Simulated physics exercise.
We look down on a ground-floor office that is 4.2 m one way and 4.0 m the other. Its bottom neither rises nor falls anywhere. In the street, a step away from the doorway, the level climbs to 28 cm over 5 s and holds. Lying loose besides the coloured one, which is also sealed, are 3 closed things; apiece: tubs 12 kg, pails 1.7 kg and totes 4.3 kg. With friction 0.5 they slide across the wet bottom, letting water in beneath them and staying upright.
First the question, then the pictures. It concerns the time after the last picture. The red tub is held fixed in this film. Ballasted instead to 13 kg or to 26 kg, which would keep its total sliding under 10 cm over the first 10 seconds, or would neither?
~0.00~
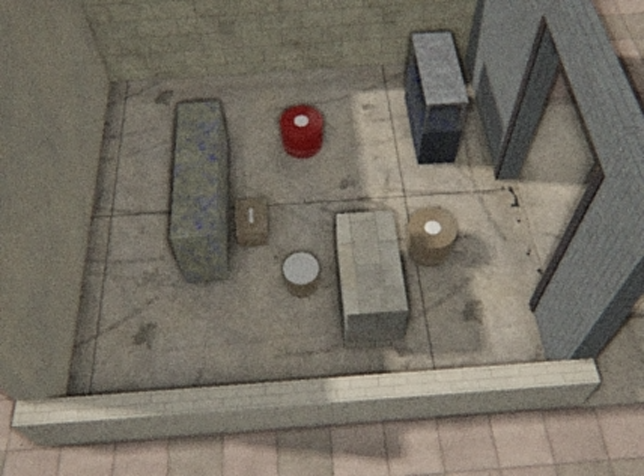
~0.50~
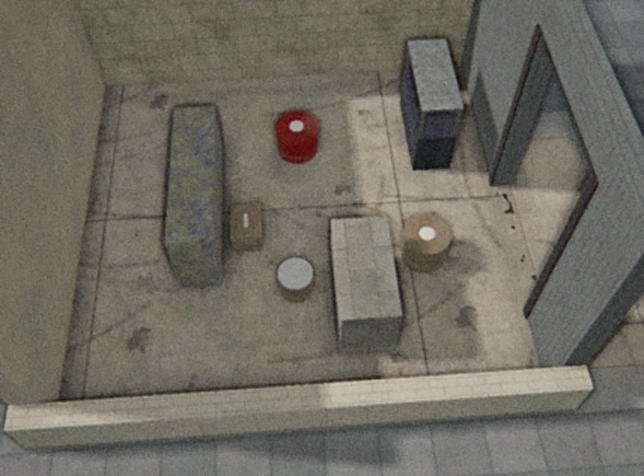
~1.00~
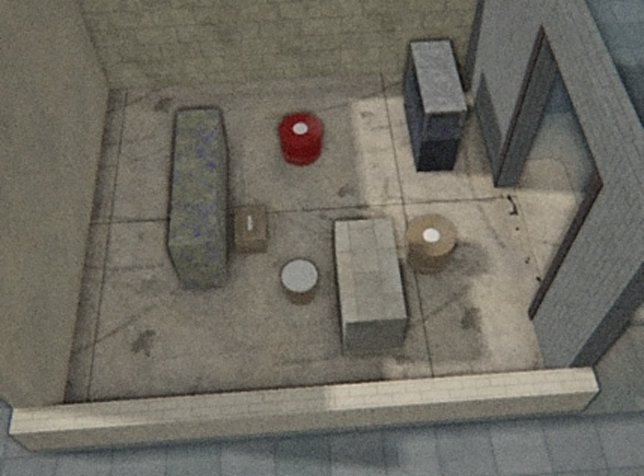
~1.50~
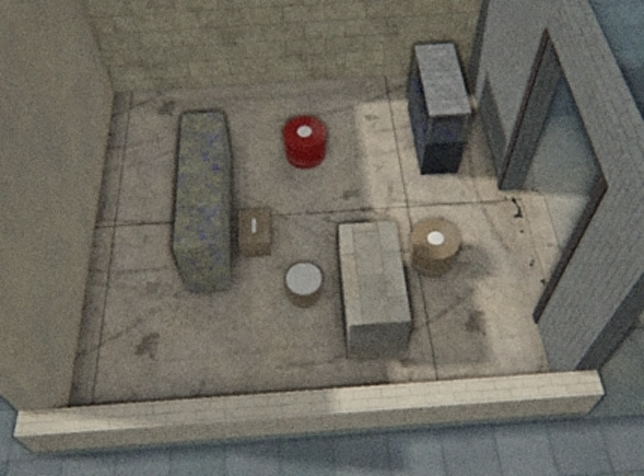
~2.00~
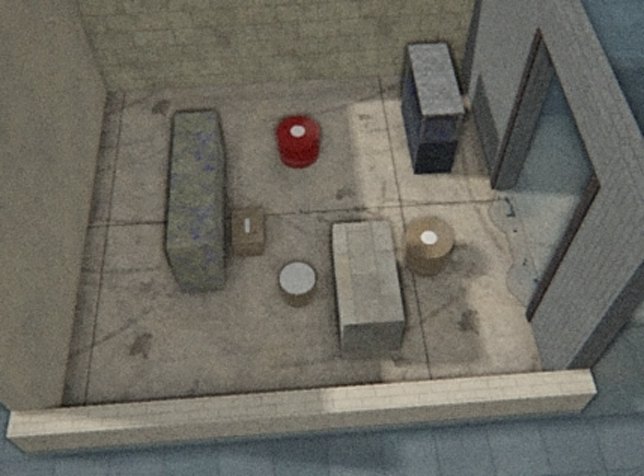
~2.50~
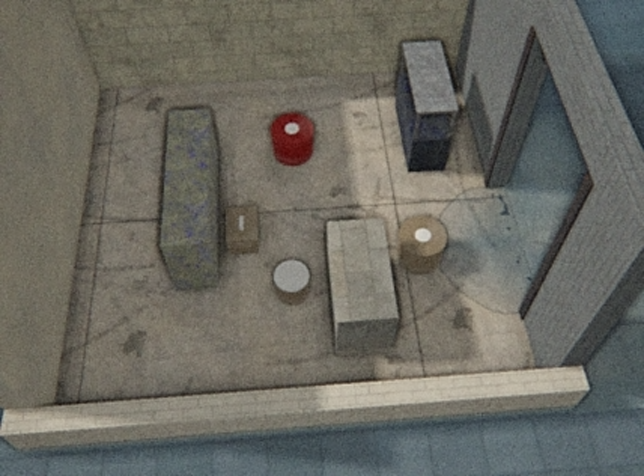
Neither would.
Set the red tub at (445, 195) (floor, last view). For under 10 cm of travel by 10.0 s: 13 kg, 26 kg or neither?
Neither holds.
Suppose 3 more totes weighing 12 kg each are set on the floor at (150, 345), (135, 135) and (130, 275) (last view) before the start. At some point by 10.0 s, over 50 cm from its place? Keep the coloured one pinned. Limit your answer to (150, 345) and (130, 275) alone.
First one: Inside the limit; second one: Inside the limit.
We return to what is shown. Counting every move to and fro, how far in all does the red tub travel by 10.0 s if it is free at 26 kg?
I'd say close to 150 cm in total.
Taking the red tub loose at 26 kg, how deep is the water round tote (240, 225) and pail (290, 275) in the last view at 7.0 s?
7 and 3 cm.
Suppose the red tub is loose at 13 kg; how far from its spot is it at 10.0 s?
About 200 cm.
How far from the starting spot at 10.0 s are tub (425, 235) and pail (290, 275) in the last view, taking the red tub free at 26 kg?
The first is 350 cm from its start, the second 60 cm.
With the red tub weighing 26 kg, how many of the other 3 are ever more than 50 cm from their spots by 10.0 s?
3.
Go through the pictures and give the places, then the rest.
The red tub at (301, 121) rests on the ground; water covers 0.0 m2; 0 of 4 have shifted, in the first frame.
The red tub at (297, 127), on the bottom; 0.0 m2 under water; 0 of 4 have shifted, in the second frame.
The red tub at (300, 129) rests on the ground; water covers 0.0 m2; 0 of 4 have shifted, in the third frame.
The red tub at (304, 132), on the bottom; water covers 0.0 m2; 0 of 4 have shifted, in the fourth frame.
The red tub at (298, 131), on the bottom; 0.0 m2 under water; 0 of 4 have shifted, in the fifth frame.
The red tub at (292, 129) rests on the ground; 0.7 m2 under water; 0 of 4 have shifted, in the sixth frame.
After 3.5 s the red tub would be 0 cm from its start with 13 kg and 0 cm from its start with 26 kg; 0 cm of water round it then.
After 4.5 s the red tub would be 0 cm from its start with 13 kg and 0 cm from its start with 26 kg; 3 cm of water round it then.
After 7.0 s the red tub would be 99 cm from its start with 13 kg and 11 cm from its start with 26 kg; 9 cm of water round it then.
After 10.0 s the red tub would be 212 cm from its start with 13 kg and 149 cm from its start with 26 kg; 13 cm of water round it then.
